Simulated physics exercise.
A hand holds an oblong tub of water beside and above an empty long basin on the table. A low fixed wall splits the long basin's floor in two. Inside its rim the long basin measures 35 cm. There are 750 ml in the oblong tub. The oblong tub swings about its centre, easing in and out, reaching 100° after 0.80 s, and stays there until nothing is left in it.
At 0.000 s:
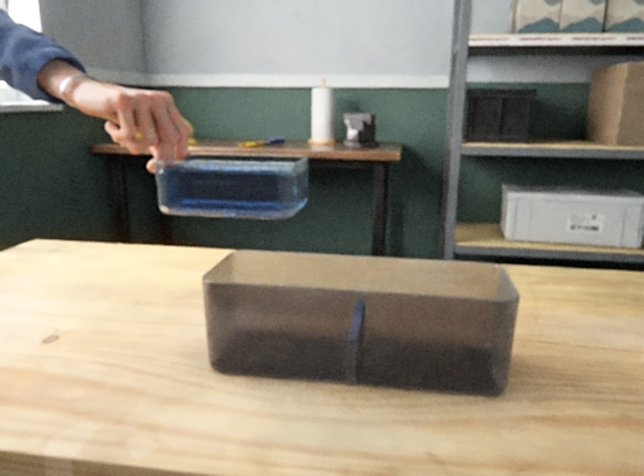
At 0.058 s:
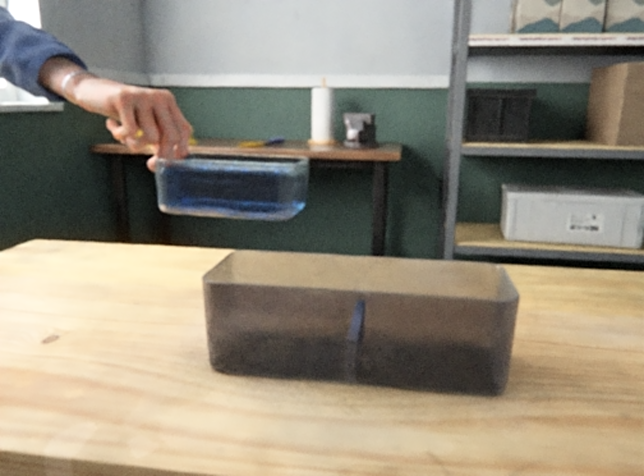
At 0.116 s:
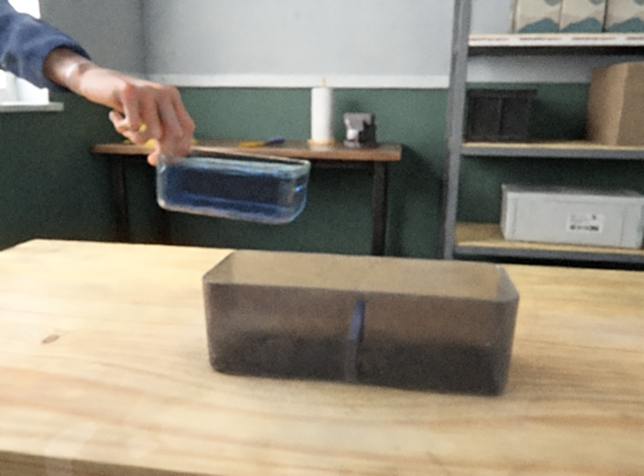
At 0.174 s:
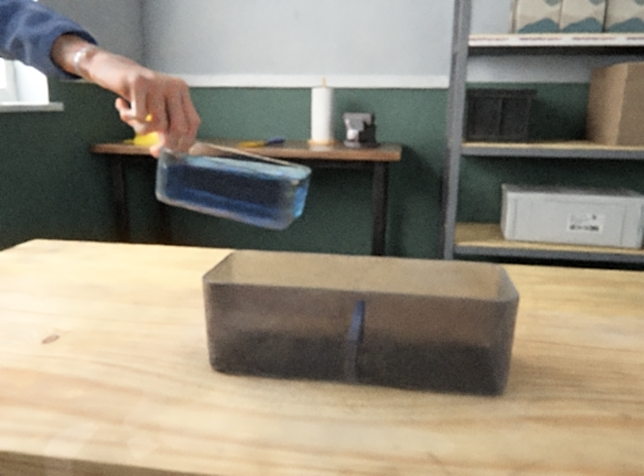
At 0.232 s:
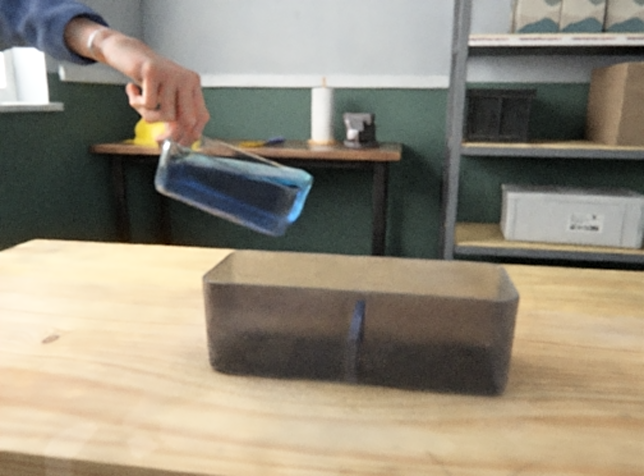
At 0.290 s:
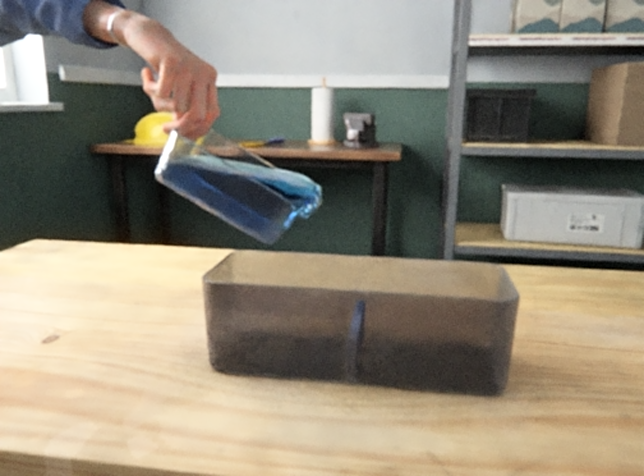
A hand in a blue sleeve reaches in from the left, holding a clear oblong tub of blue water above a pale wooden table, seen from the front in a room with green and grey walls. A long, empty, smoky-brown basin sits below, with shelves and a workbench behind. The hand rises and shifts right as the tub tilts steadily, its right end dipping, while the camera stays still.
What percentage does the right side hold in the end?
The far part has some 27 per cent.
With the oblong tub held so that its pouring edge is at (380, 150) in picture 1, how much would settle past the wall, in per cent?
In that case some 80 per cent.
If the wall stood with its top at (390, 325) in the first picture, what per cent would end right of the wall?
In that case some 10 per cent.
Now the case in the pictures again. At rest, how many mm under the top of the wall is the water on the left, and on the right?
Left about 30 mm, right about 42 mm.
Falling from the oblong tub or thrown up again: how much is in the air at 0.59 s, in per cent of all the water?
Some 26 per cent.
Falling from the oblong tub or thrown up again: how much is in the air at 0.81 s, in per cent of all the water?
About 7 per cent.
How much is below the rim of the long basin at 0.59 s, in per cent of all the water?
Some 58 per cent.
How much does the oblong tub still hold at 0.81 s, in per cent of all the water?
Near 4 in a hundred.
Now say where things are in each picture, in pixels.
Tilt 0°; pouring edge (301, 162); surface from (175, 165) to (301, 169); the long basin's rim runs from (218, 266) to (510, 283); the wall's top is at (357, 319), in the first frame.
Tilt 1°; pouring edge (302, 164); surface from (175, 164) to (301, 170), in the second frame.
Tilt 5°; pouring edge (303, 169); surface from (176, 162) to (302, 172), in the third frame.
Tilt 11°; pouring edge (304, 176); surface from (177, 161) to (304, 174), in the fourth frame.
Tilt 19°; pouring edge (305, 186); surface from (177, 161) to (307, 181); 3 per cent is over the edge, in the fifth frame.
Tilt 29°; pouring edge (304, 198); surface from (176, 159) to (295, 186); 9 per cent is over the edge, in the sixth frame.
By 0.59 s the tilt is 84° and 13 per cent is still to pour, 34 is left of the wall and 23 right of it.
By 0.81 s the tilt is 100° and 4 per cent is still to pour, 55 is left of the wall and 27 right of it.
By 1.05 s the tilt is 100° and 0 per cent is still to pour, 62 is left of the wall and 27 right of it.
By 1.30 s the tilt is 100° and 0 per cent is still to pour, 63 is left of the wall and 27 right of it.
At rest 63 per cent lies left of the wall, 27 right of it and 10 outside.
